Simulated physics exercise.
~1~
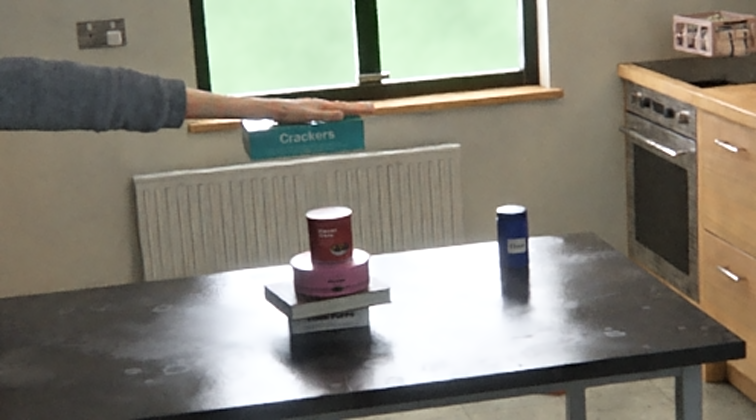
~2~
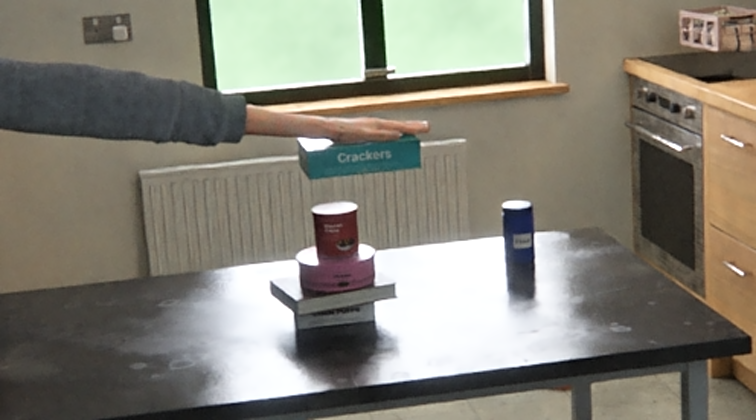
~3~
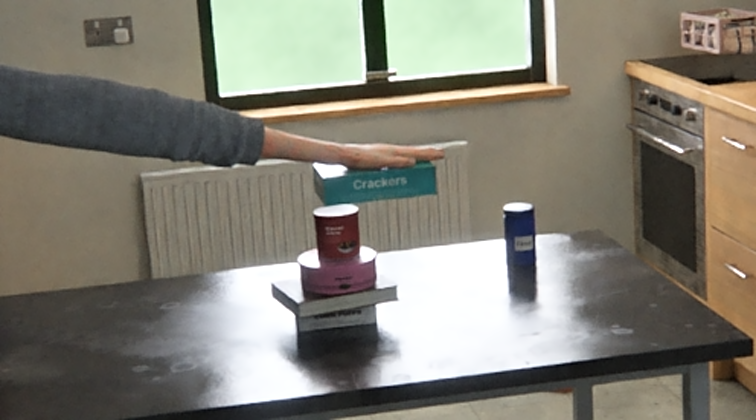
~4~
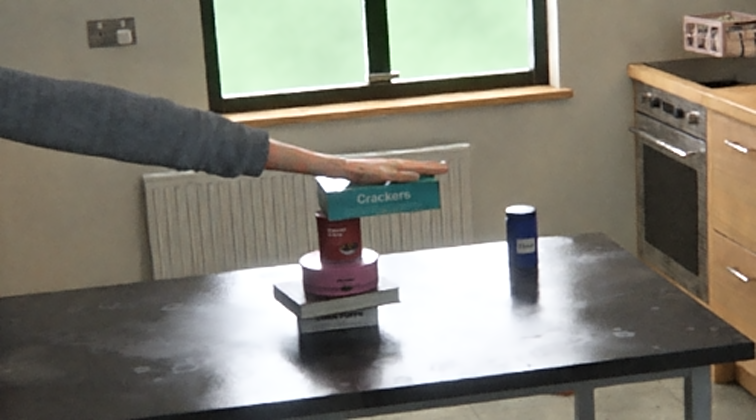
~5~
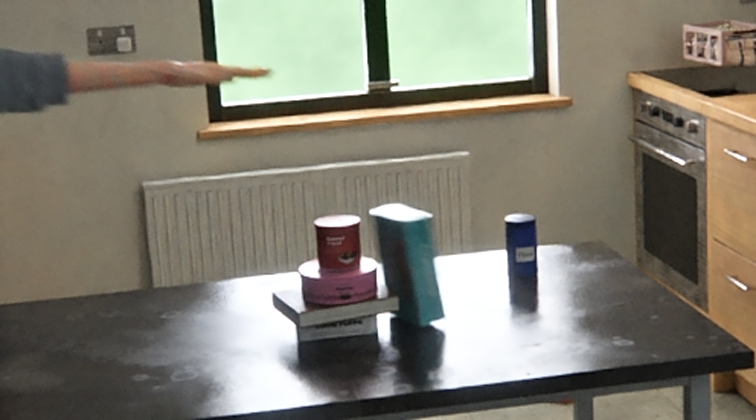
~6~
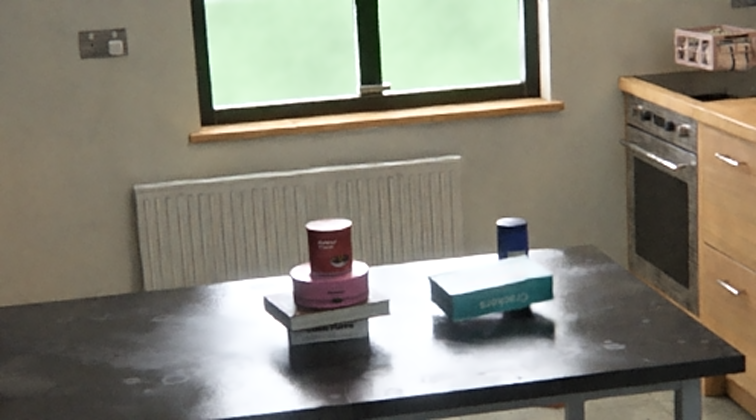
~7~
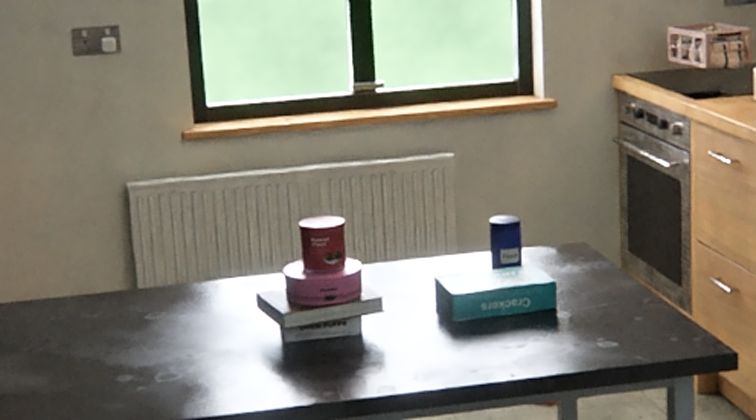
At the start, a hand holds a turquoise crackers packet above a dark table, where a red pot sits on a pink tub, a brown book and a white packet, with a blue jar standing to the right. The arm carries the packet rightward and lowers it onto the red pot, its right side jutting well out. The hand lets go and draws back to the left, and the packet tips off the right side. It turns over and lands upside down on the table near the blue jar. The packet lies there, while the other things still stand in place.
